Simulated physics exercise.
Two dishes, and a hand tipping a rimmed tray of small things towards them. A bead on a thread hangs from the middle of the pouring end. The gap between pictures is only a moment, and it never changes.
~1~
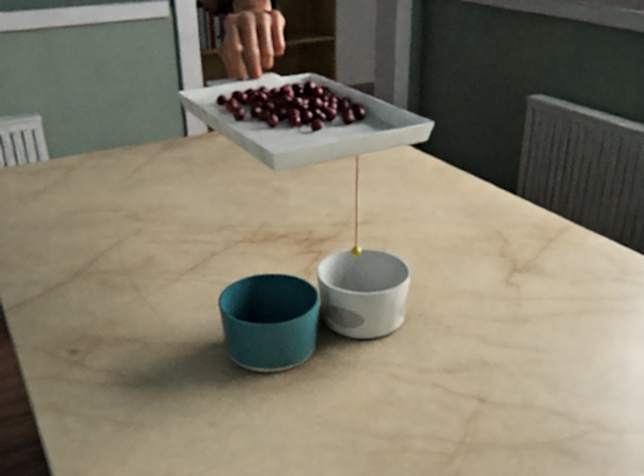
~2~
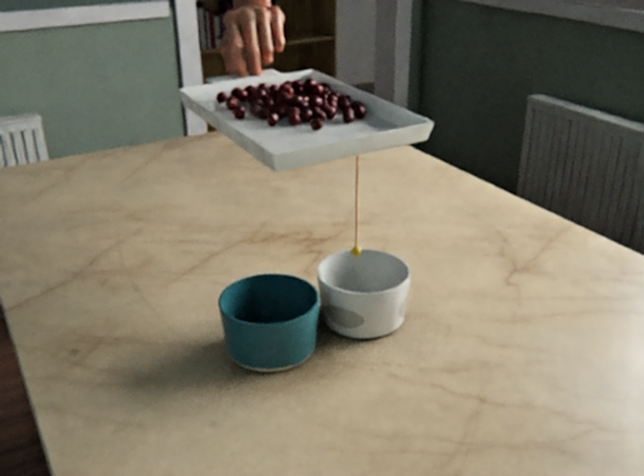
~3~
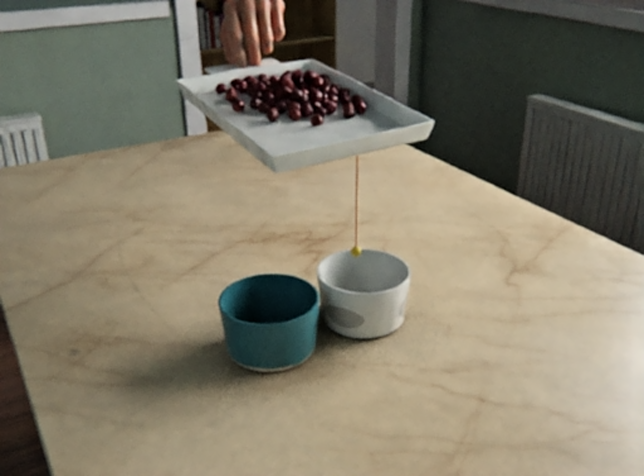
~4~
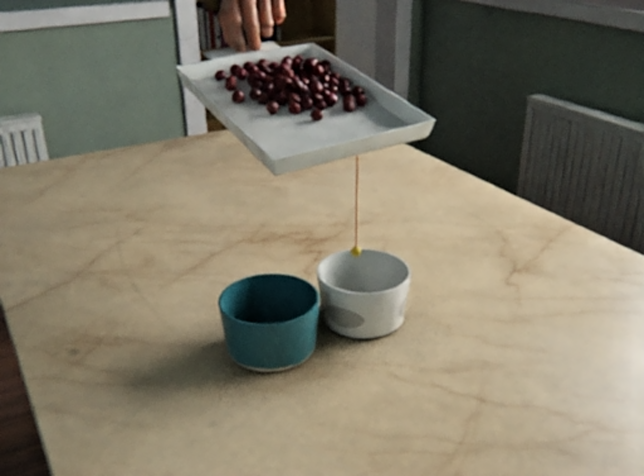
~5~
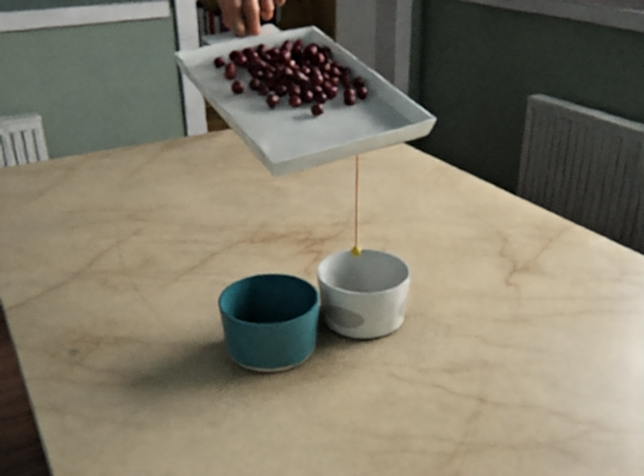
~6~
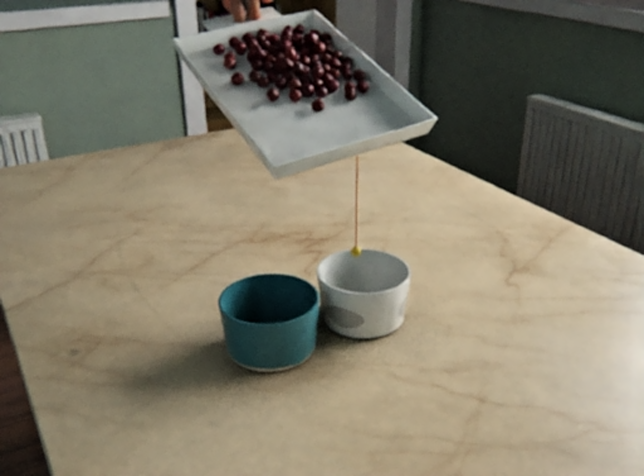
A hand raised the far end of a white rimmed tray of dark red cherries, tilting it steadily more towards the viewer, above a teal dish and a white one that stayed still.
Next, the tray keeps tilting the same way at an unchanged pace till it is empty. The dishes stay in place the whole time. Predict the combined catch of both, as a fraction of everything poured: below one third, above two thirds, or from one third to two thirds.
From one third to two thirds.
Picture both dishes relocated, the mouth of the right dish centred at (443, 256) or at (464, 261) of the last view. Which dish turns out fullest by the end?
Well, the first time it's the one placed on the left, and the second time it's the one placed on the left.
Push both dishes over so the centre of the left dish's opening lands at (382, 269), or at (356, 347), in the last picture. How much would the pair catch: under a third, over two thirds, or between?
At the first spot I'd expect less than a third, and at the second spot under a third.
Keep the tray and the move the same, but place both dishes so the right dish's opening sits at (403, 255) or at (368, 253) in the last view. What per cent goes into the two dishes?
First placement: Some 30 %; second placement: Some 10 %.
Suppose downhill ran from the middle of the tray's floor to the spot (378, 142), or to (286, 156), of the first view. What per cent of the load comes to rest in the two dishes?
I'd expect around 10 in a hundred first and around 80 in a hundred second.
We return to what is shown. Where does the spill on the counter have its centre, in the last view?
Near (389, 391).
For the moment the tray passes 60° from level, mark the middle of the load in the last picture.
In the last view, the load is centred close to (317, 132).
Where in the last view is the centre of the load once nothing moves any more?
At about (316, 350).
Soon, tray tipped steeply; most on the tray; a stray few in the left dish; a small part in the air.
A while on, tray tipped right over; most on the tray; a small part in the left dish; a stray few in the right dish; a small part outside both; a stray few in the air.
Towards the end, tray tipped past a quarter turn; about a third in the left dish; a small part in the right dish; about half outside both.
Finally, tray tipped past a quarter turn; about a third in the left dish; a small part in the right dish; about half outside both.
